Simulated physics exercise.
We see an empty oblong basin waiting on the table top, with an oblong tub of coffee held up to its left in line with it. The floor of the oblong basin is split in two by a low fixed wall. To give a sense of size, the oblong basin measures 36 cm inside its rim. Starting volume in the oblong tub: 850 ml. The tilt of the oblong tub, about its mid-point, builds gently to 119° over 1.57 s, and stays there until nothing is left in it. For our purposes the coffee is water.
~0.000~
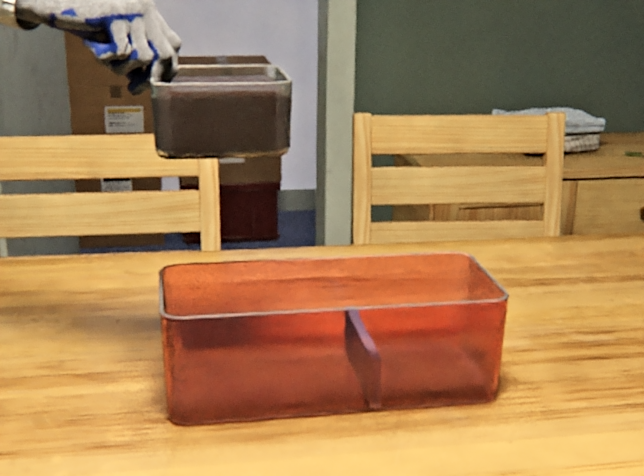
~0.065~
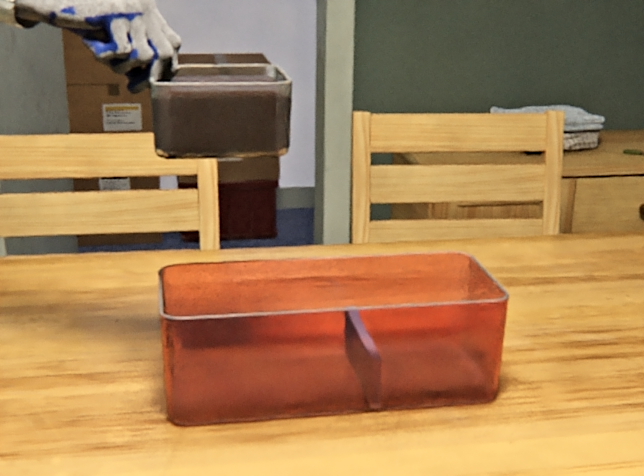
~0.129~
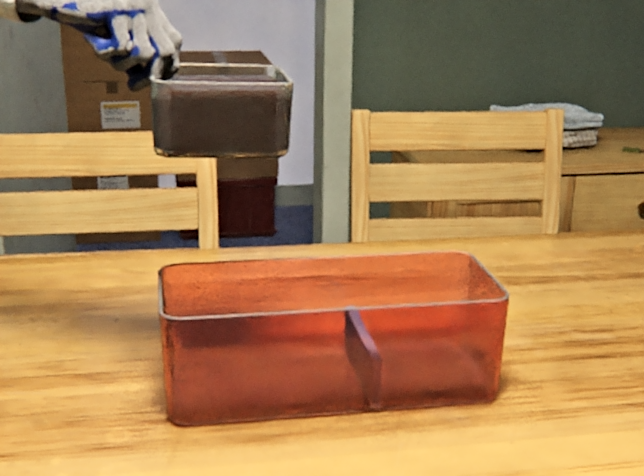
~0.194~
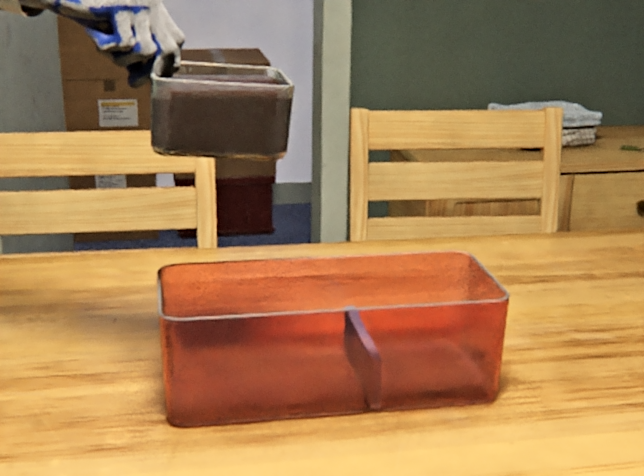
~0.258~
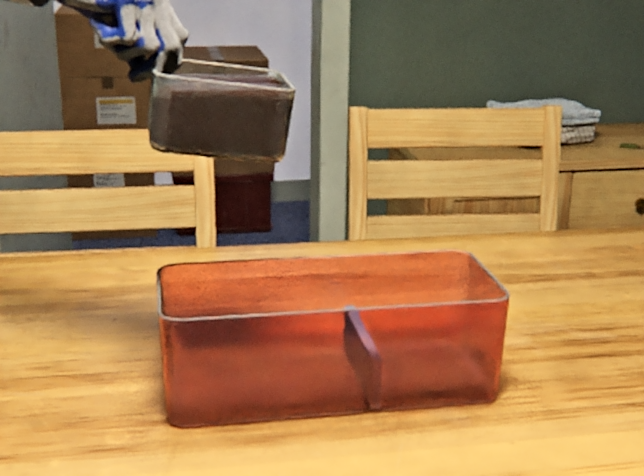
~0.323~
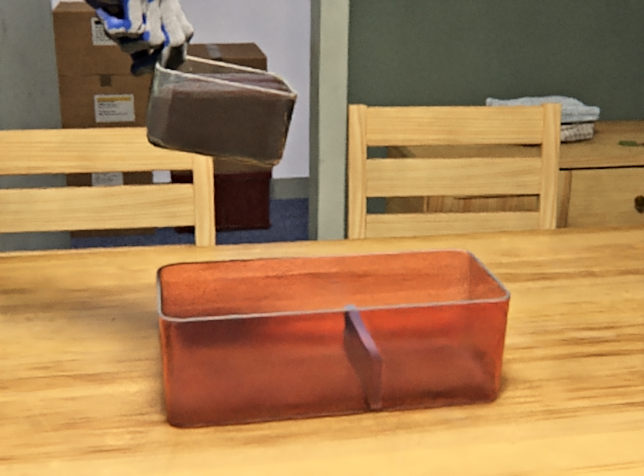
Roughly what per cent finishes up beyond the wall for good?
Roughly 56 per cent.
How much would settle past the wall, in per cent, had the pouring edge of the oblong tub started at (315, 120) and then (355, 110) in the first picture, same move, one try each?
First 70, then 85 per cent.
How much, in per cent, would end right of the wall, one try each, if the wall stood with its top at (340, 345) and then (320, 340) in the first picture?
Respectively close to 70 and 75 %.
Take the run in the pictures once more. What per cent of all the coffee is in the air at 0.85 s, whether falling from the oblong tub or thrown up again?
Around 36 in a hundred.
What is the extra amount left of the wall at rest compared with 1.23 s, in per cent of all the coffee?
That works out to roughly 12 per cent of the whole.
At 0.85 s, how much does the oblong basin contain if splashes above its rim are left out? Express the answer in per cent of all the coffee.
At that time the basin holds about 20 per cent of the liquid.
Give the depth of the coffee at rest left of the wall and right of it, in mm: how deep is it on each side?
Depths: Left near 12 mm, right near 24 mm.
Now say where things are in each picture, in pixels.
It leans 0°; its right rim is at (285, 75); the coffee meets the walls at (155, 86) and (282, 85); the oblong basin's rim runs from (161, 292) to (488, 275); the wall's top is at (362, 332), in the first frame.
It leans 1°; its right rim is at (285, 75); the coffee meets the walls at (154, 86) and (282, 84), in the second frame.
It leans 2°; its right rim is at (285, 77); the coffee meets the walls at (155, 85) and (282, 84), in the third frame.
It leans 4°; its right rim is at (286, 79); the coffee meets the walls at (154, 85) and (283, 84), in the fourth frame.
It leans 8°; its right rim is at (287, 83); the coffee meets the walls at (155, 84) and (284, 84), in the fifth frame.
It leans 12°; its right rim is at (289, 87); the coffee meets the walls at (155, 85) and (287, 84), in the sixth frame.
By 0.85 s the tilt is 67° and 42 per cent is still to pour, 6 is left of the wall and 15 right of it.
By 1.23 s the tilt is 106° and 6 per cent is still to pour, 30 is left of the wall and 55 right of it.
By 1.63 s the tilt is 119° and 0 per cent is still to pour, 43 is left of the wall and 56 right of it.
By 2.07 s the tilt is 119° and 0 per cent is still to pour, 43 is left of the wall and 56 right of it.
At rest 43 per cent lies left of the wall, 56 right of it and 1 outside.
